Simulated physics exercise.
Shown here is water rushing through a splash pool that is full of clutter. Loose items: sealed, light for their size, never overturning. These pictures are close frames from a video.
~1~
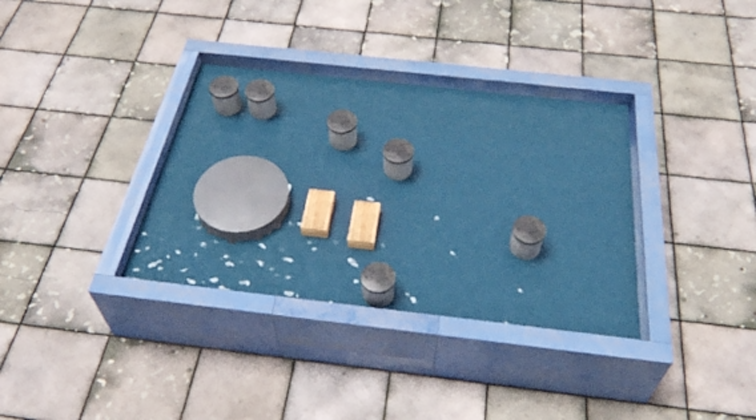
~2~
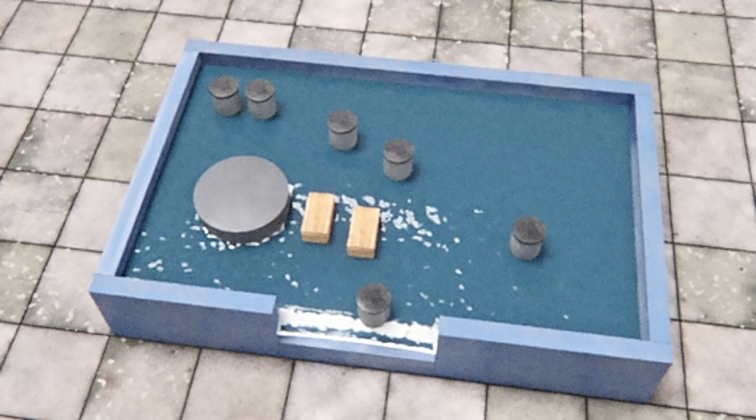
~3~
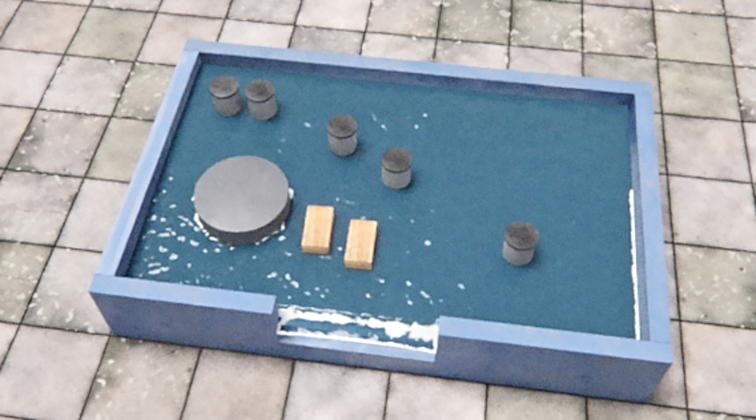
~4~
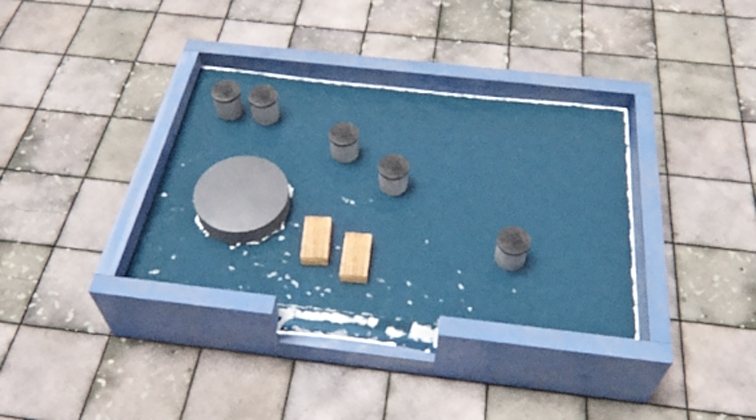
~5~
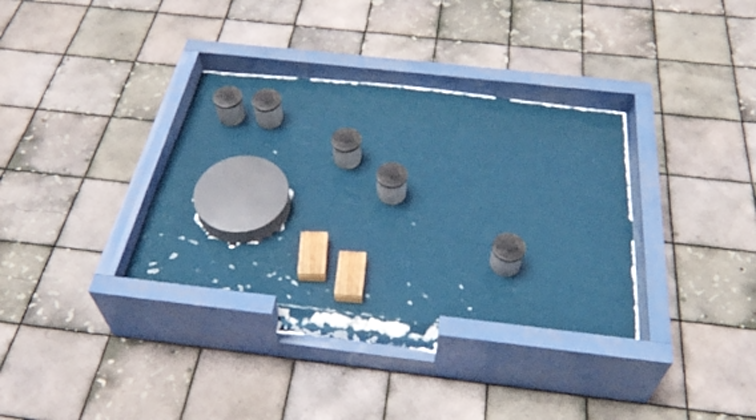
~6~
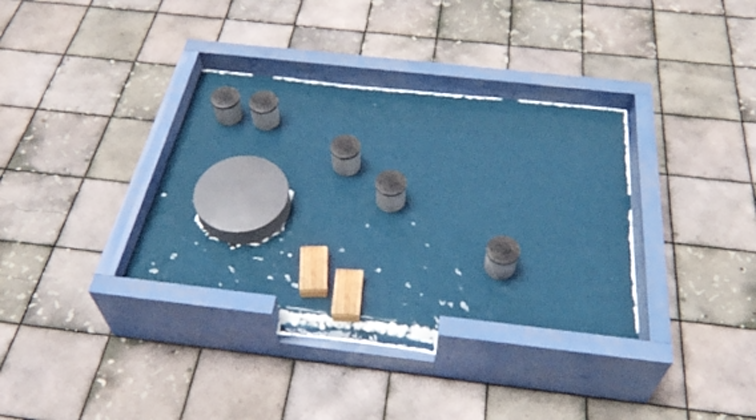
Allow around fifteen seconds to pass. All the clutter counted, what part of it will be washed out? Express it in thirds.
It comes to a third to two thirds.
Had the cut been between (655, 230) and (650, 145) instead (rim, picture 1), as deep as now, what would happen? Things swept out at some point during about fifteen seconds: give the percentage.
It should be close to 0 per cent.
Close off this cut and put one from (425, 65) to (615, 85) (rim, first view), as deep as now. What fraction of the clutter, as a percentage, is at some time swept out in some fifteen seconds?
Near 0 percent, give or take.
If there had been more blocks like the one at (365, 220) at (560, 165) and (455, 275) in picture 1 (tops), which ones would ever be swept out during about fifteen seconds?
Observed in sequence: Stays put and departs.
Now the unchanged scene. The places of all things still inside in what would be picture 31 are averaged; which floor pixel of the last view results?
Their average sits at about pixel (314, 250).
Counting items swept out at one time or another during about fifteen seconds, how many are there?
So, 3 of them.
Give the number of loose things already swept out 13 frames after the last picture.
The number is 3.
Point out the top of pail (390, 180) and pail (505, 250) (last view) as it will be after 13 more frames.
About (361, 277) and (401, 295).
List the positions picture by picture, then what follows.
The first picture shows a block at (364, 221) floats; a block at (318, 209) floats; 0 of 8 have shifted.
The second picture shows a block at (364, 227) floats; a block at (318, 213) floats; 1 of 8 have shifted.
The third picture shows a block at (361, 241) floats, close to its start; a block at (318, 226), afloat, close to its start; 4 of 8 have shifted.
The fourth picture shows a block at (356, 254), afloat, close to its start; a block at (316, 237) floats, close to its start; 6 of 8 have shifted.
The fifth picture shows a block at (351, 273), afloat, a stride from its start; a block at (313, 253) floats, close to its start; 7 of 8 have shifted.
The sixth picture shows a block at (347, 292) floats, a stride from its start; a block at (314, 268), afloat, a stride from its start; 7 of 8 have shifted.
A moment on, 3 of 8 are out; 5 afloat.
Next, 3 of 8 are out; 5 afloat.
Later, 3 of 8 are out; 5 afloat.
In the end, 3 of 8 are out; 5 afloat.
